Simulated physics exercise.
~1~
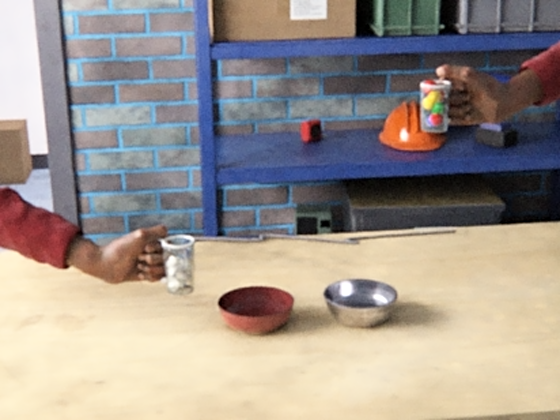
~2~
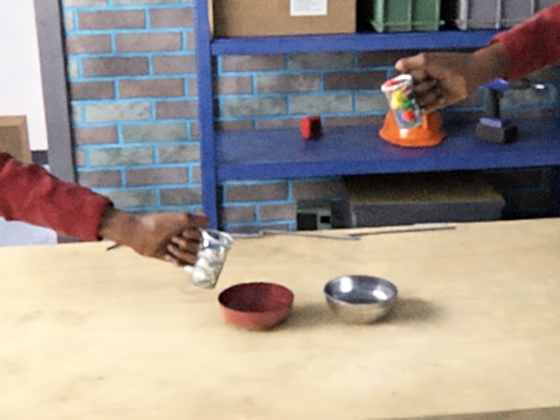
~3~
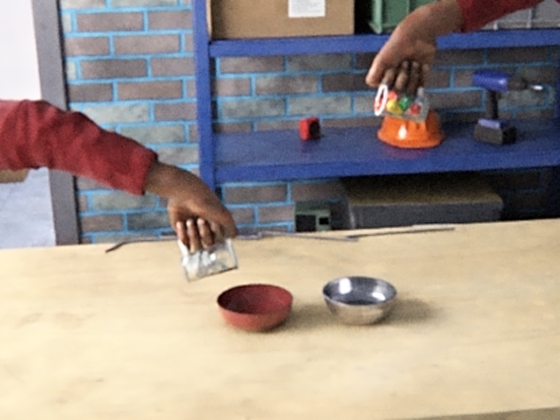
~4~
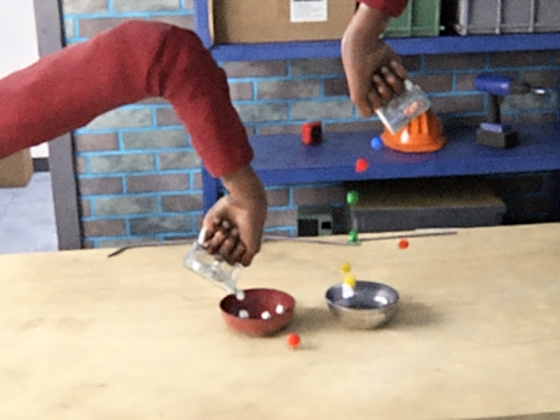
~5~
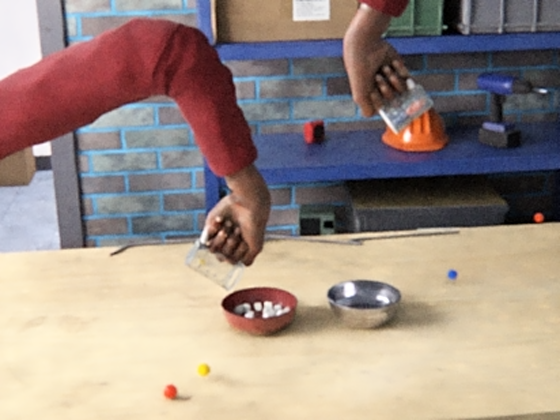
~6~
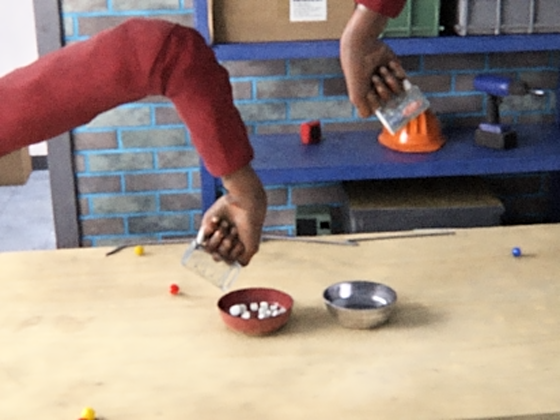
Two red-sleeved arms tipping clear cups over bowls, white pieces landing in the red bowl, colourful beads scattering around the metal one.
